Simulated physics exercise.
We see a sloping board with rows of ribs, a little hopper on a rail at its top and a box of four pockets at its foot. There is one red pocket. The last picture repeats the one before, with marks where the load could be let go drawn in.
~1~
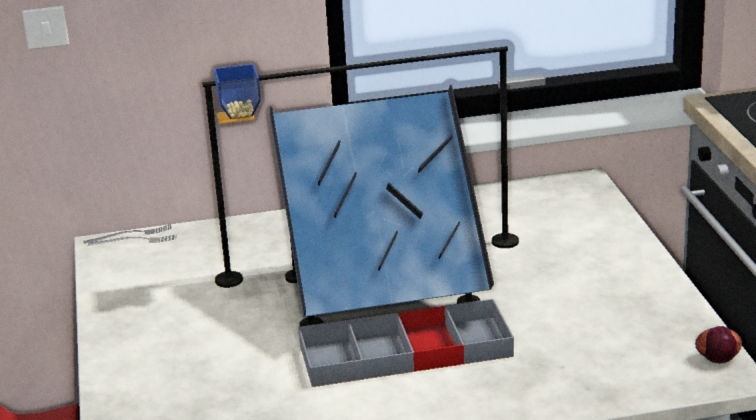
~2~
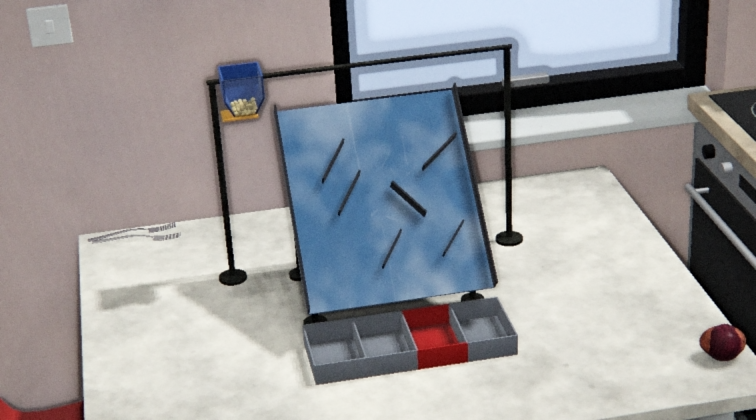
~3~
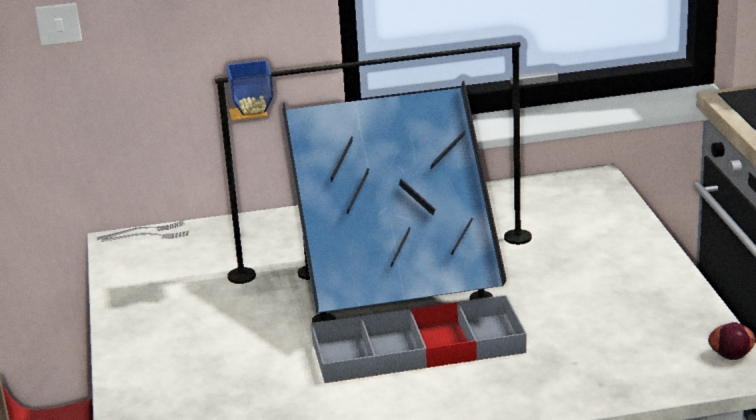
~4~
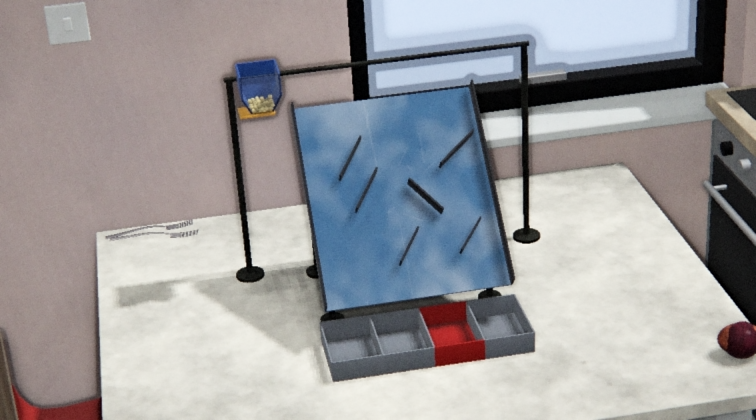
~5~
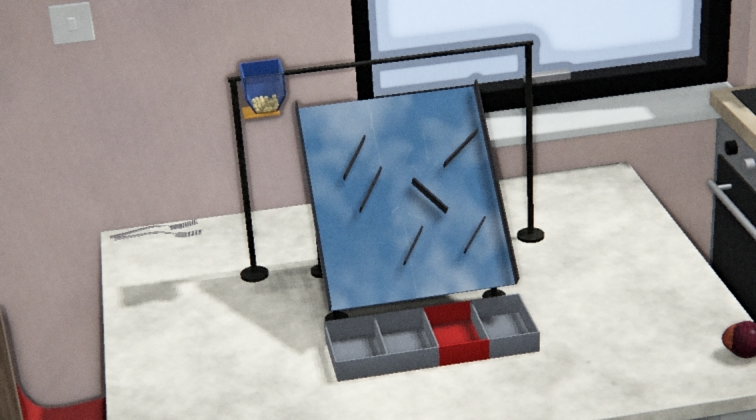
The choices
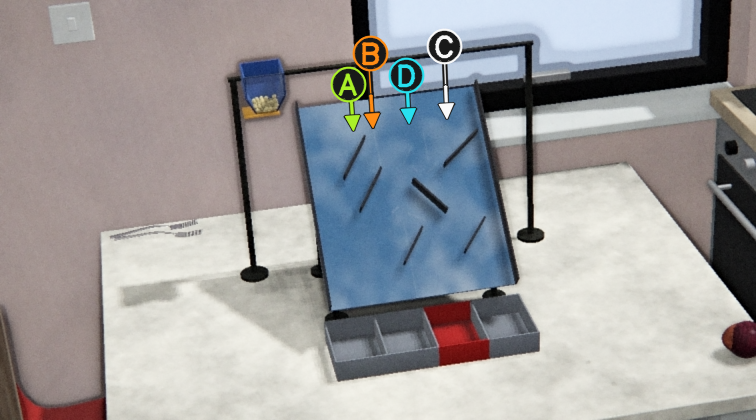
A tilted blue board with dark ribs standing above four pockets, one red, staying still as the view shifts slightly left.
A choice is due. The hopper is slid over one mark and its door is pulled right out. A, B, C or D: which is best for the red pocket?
Choose C.
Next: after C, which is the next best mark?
That is mark D.
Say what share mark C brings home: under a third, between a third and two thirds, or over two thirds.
It is over two thirds.
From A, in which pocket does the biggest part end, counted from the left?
It is the first one.
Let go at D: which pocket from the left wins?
The third from the left.
On the marked copy, mark A meets the board at (353, 125); mark B meets the board at (372, 122); mark C meets the board at (446, 113); mark D meets the board at (408, 117).
For mark A, a small part in the red pocket, nearly all in other pockets.
For mark B, a small part in the red pocket, most in other pockets, a small part outside the box.
For mark C, nearly all in the red pocket, a small part in other pockets.
For mark D, about two thirds in the red pocket, about a third in other pockets.
